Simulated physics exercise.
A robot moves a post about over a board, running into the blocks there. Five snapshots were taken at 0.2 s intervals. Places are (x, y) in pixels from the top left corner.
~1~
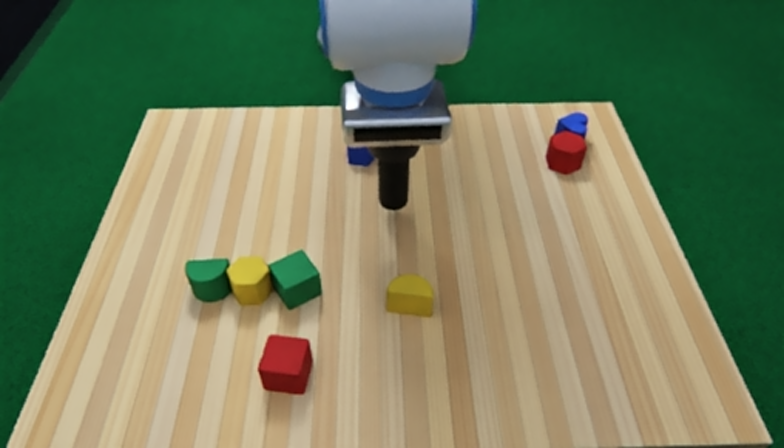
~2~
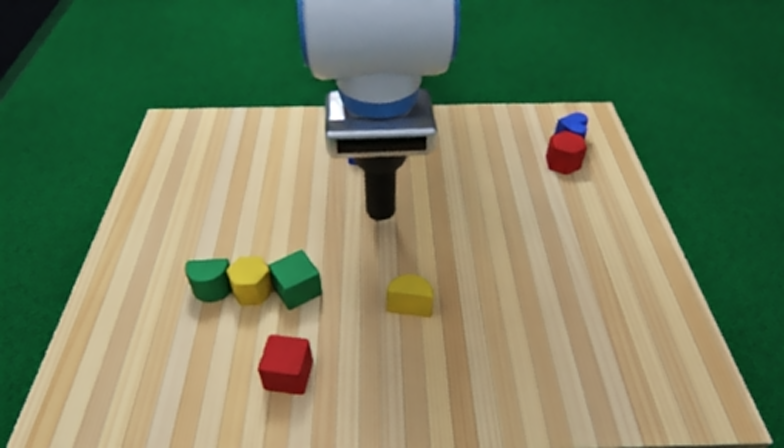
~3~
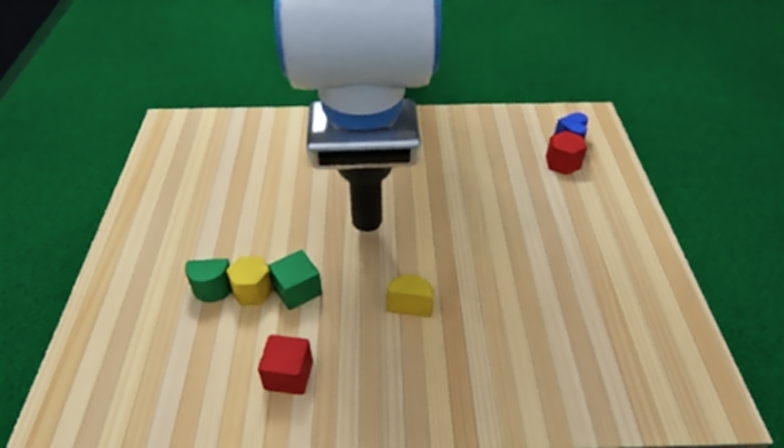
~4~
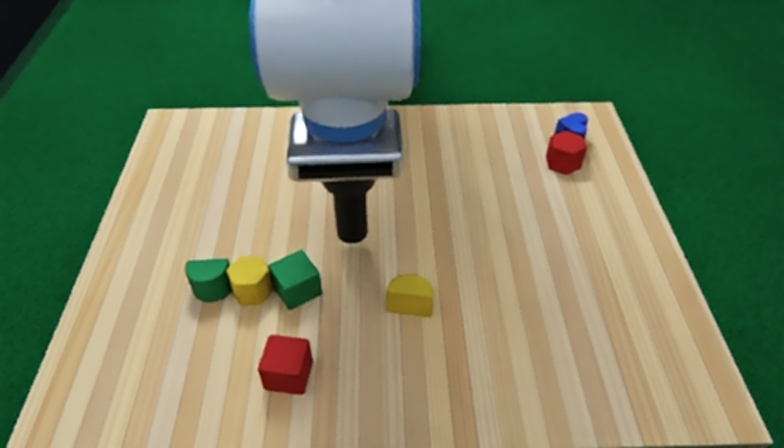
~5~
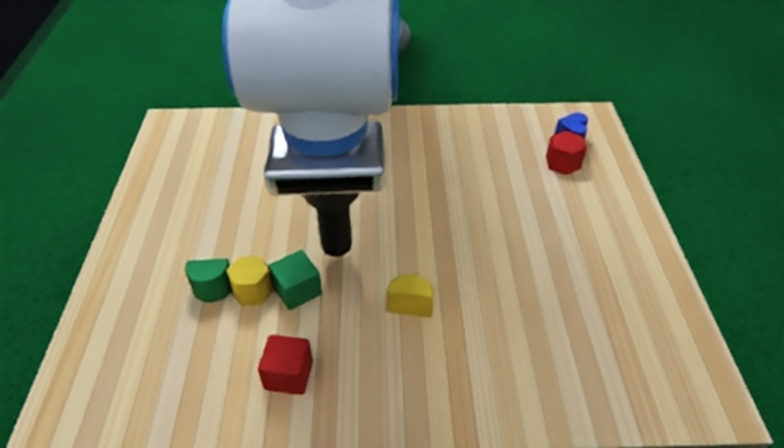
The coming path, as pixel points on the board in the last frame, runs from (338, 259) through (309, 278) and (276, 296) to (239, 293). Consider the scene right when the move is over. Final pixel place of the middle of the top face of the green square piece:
Its top middle will sit at (254, 309).
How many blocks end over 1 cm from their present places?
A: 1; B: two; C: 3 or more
The one that fits is C, 3 or more.
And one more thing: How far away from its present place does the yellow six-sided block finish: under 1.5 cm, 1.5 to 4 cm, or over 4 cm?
Long: Over 4 cm.
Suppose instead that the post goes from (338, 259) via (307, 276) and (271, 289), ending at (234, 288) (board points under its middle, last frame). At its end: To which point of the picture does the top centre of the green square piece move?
Roughly at (265, 299).
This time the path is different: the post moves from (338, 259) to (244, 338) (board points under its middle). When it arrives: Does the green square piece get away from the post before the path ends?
No
What follows on the original path. One third of the way, post at (306, 267); green D-shaped block at (198, 267); yellow six-sided block at (234, 278), turned 35° clockwise; green square piece at (280, 282), turned 15° anticlockwise.
Two thirds of the way, post at (272, 285); green D-shaped block at (198, 267); yellow six-sided block at (230, 280), turned 55° clockwise; green square piece at (257, 306), turned 40° anticlockwise.
At the end, post at (236, 281); green D-shaped block at (164, 263); yellow six-sided block at (194, 279), turned 45° clockwise; red square piece still; green square piece at (254, 309), turned 45° anticlockwise.
